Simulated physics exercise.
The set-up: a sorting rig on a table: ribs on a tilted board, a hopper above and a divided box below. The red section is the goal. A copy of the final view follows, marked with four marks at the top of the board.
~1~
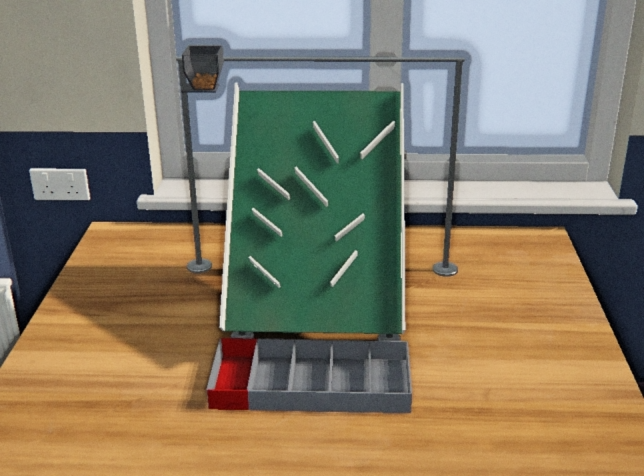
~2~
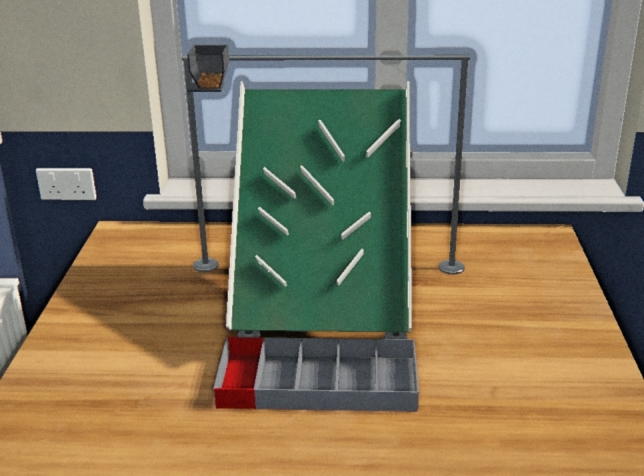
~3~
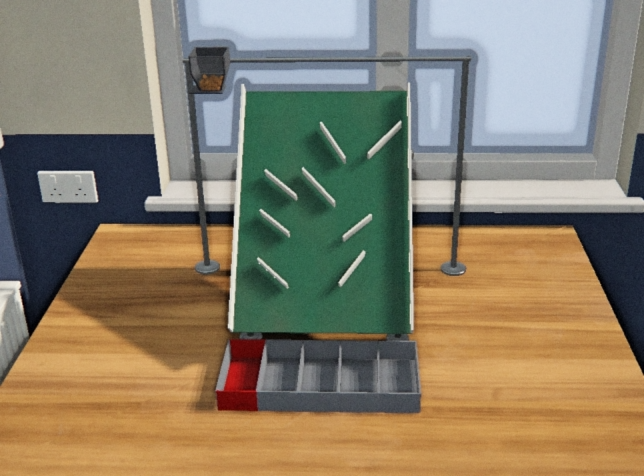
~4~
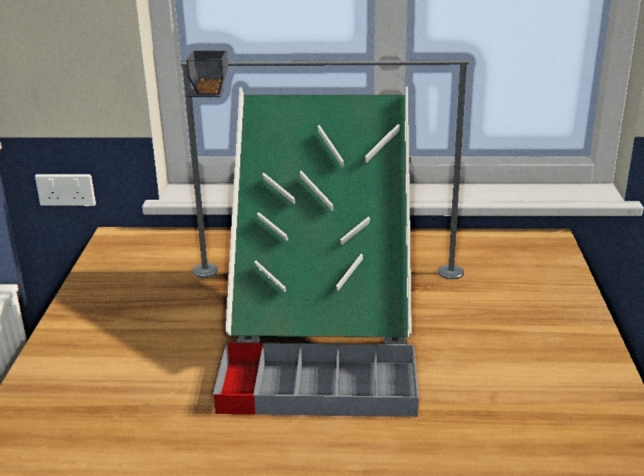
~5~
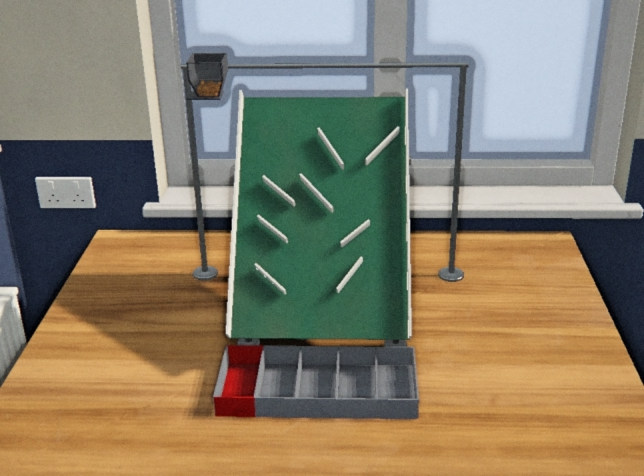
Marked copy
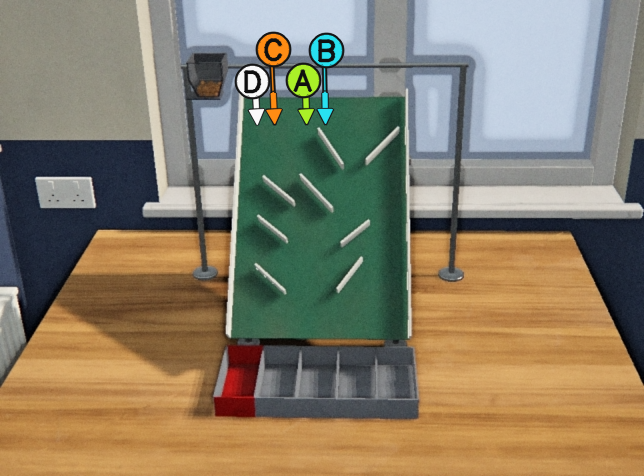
A green ribbed board stands between a small hopper and a divided box, nothing moving.
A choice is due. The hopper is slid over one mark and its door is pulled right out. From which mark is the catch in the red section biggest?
D.
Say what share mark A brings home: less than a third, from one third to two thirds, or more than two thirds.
Mark A gives less than a third.
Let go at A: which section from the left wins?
It is the third one.
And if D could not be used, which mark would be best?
That is mark C.
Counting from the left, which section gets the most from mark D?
It is the first one.
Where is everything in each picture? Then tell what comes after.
In the first frame, hopper (203, 81), roasted chickpeas, door shut.
In the second frame, ribs (319, 120) to (344, 156), (367, 152) to (400, 120), (264, 168) to (294, 193).
In the third frame, ribs (303, 168) to (334, 202), (260, 210) to (288, 232), (343, 237) to (371, 214).
In the fourth frame, ribs (255, 261) to (284, 288), (337, 287) to (362, 254).
In the fifth frame, red section (235, 405), number 1 of 5 from the left.
On the marked copy, mark A meets the board at (306, 118); mark B meets the board at (325, 118); mark C meets the board at (274, 118); mark D meets the board at (257, 118).
If A is chosen, not one piece in the red section, almost all in other sections.
If B is chosen, not one piece in the red section, almost all in other sections.
If C is chosen, roughly a quarter in the red section, roughly two thirds in other sections, just a few outside the box.
If D is chosen, roughly half in the red section, roughly a third in other sections, about a tenth outside the box.
